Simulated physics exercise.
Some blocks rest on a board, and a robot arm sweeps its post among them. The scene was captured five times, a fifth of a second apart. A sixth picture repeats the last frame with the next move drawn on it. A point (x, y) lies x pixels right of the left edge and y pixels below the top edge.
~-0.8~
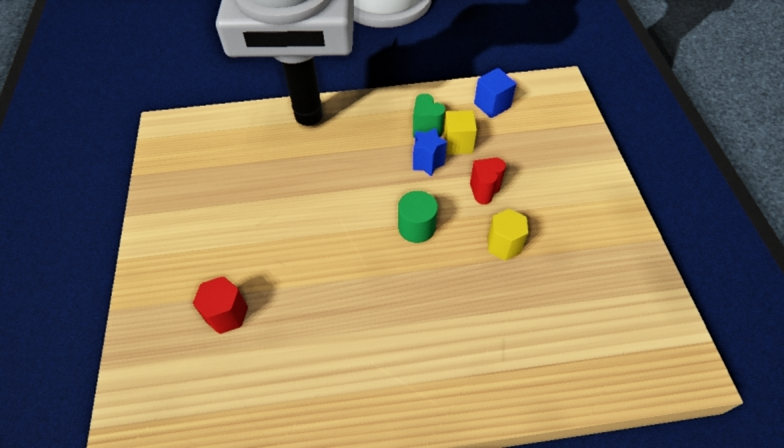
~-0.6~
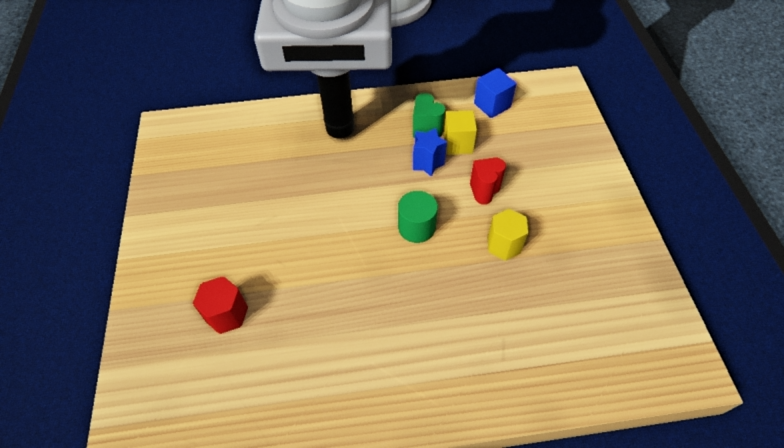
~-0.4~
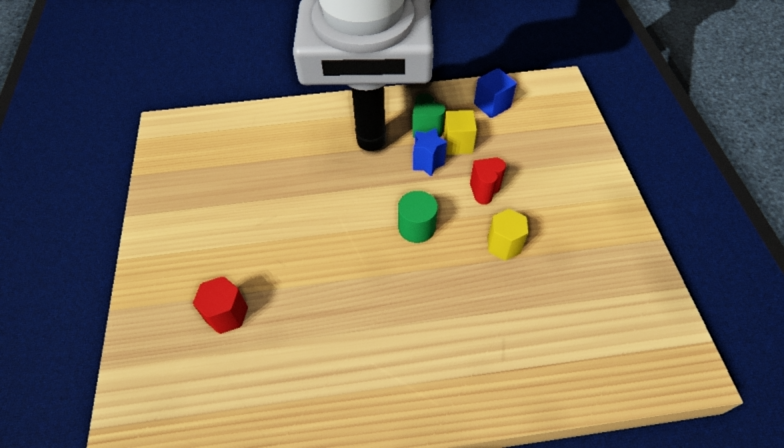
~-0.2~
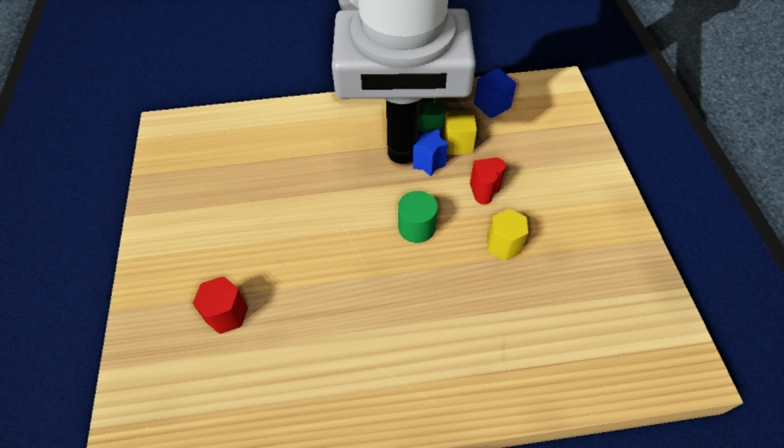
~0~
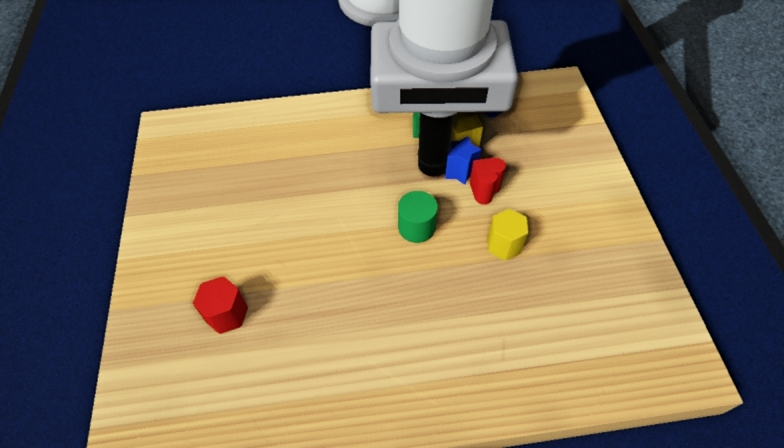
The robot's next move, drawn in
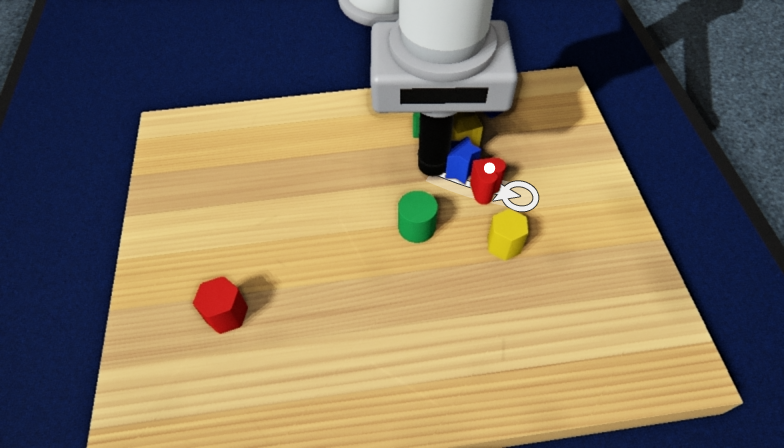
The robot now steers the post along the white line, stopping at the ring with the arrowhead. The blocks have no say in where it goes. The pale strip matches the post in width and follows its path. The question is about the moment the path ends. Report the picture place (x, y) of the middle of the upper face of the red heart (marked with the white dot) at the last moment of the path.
The point I'd pick in the picture is (553, 190).
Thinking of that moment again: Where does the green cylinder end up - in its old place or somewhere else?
It gets no push and keeps its place.
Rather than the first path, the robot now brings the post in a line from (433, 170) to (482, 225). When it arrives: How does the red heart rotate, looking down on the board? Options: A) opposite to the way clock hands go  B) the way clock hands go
B (the way clock hands go)
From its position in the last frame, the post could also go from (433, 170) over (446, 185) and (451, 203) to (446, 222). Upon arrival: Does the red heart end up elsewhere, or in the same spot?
Displaced.
The line goes from (433, 170) via (474, 186), ending at (520, 196); the dot is on the red heart.
The first path, step by step. One third of the way, post at (462, 177); blue star-shaped block at (492, 153), turned 15° anticlockwise; red heart at (512, 175), turned 50° clockwise.
Two thirds of the way, post at (491, 185); blue star-shaped block at (513, 151), turned 50° anticlockwise; red heart at (526, 179), turned 65° clockwise.
At the end, post at (521, 192); green cylinder unmoved; blue star-shaped block at (521, 150), turned 90° anticlockwise; yellow square unmoved; red heart at (553, 190), turned 60° clockwise.
